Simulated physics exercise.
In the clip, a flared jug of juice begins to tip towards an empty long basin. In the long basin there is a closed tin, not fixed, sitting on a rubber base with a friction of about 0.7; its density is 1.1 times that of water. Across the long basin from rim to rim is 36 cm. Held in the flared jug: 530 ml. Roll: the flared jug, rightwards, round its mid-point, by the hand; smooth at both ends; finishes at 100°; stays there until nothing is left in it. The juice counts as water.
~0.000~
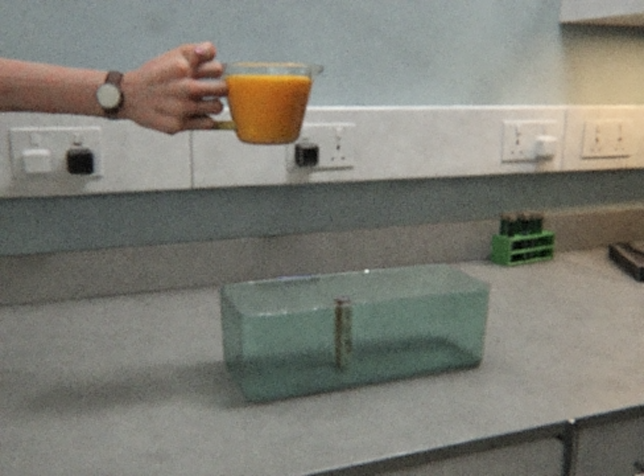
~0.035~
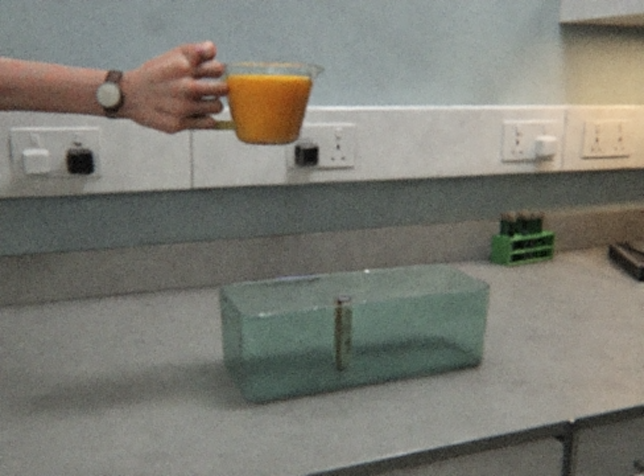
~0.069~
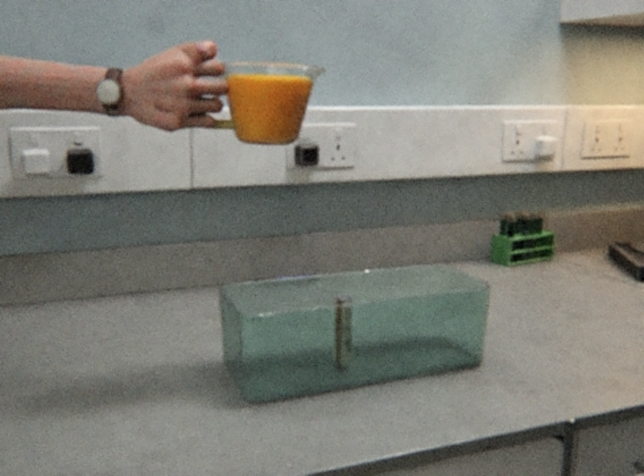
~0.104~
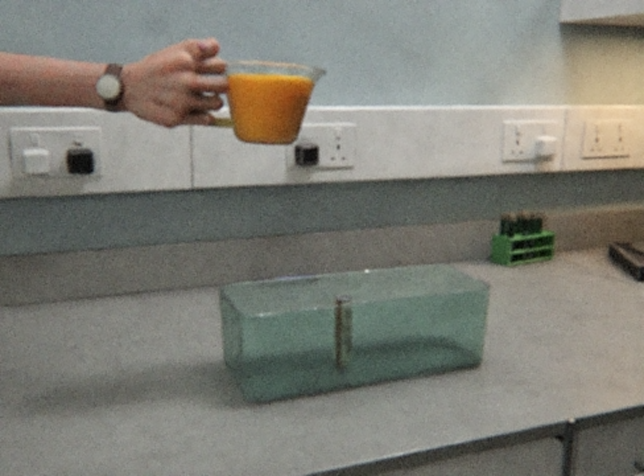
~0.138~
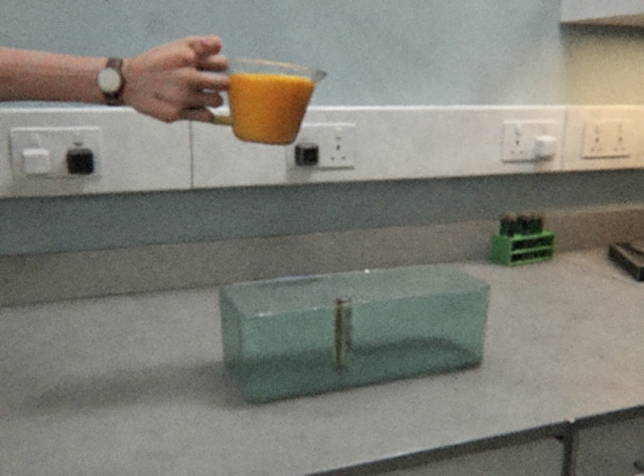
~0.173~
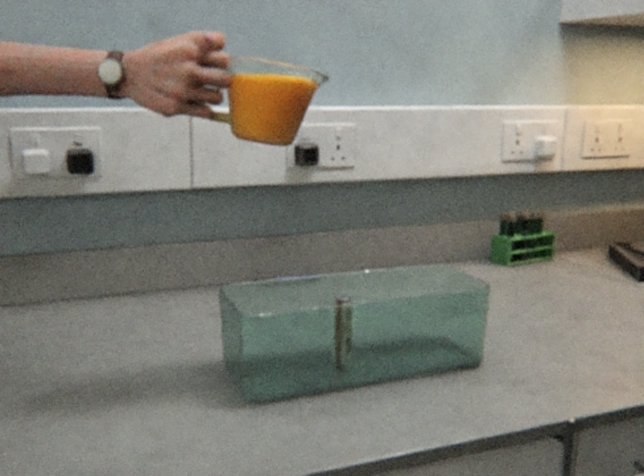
The video shows a hand with a wristwatch holding a clear jug of orange juice above and behind an empty glass basin containing a small upright object. The hand, still at first, slowly tilts the jug slightly to the right.
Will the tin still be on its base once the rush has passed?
Yes, it is still upright.
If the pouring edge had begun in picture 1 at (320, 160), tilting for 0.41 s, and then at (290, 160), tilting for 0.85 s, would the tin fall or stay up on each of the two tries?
Trial 1 - tin tips; trial 2 - tin tips.
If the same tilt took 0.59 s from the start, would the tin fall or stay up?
It stays steady, then.
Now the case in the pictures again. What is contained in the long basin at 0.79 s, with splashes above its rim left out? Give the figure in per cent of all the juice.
Roughly 60 per cent.
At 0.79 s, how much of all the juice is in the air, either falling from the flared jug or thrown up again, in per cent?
I'd put it at about 32 per cent of the liquid.
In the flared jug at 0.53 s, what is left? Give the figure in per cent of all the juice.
Some 62 per cent.
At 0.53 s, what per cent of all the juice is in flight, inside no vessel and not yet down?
Roughly 36 percent.
By 0.53 s the tilt is 68° and 63 per cent is still to pour; the tin stands where it began.
By 0.79 s the tilt is 99° and 9 per cent is still to pour; the tin stands where it began.
By 1.06 s the tilt is 100° and 0 per cent is still to pour; the tin stands where it began.
By 1.35 s the tilt is 100° and 0 per cent is still to pour; the tin stands where it began.
At rest the tin stands where it began.
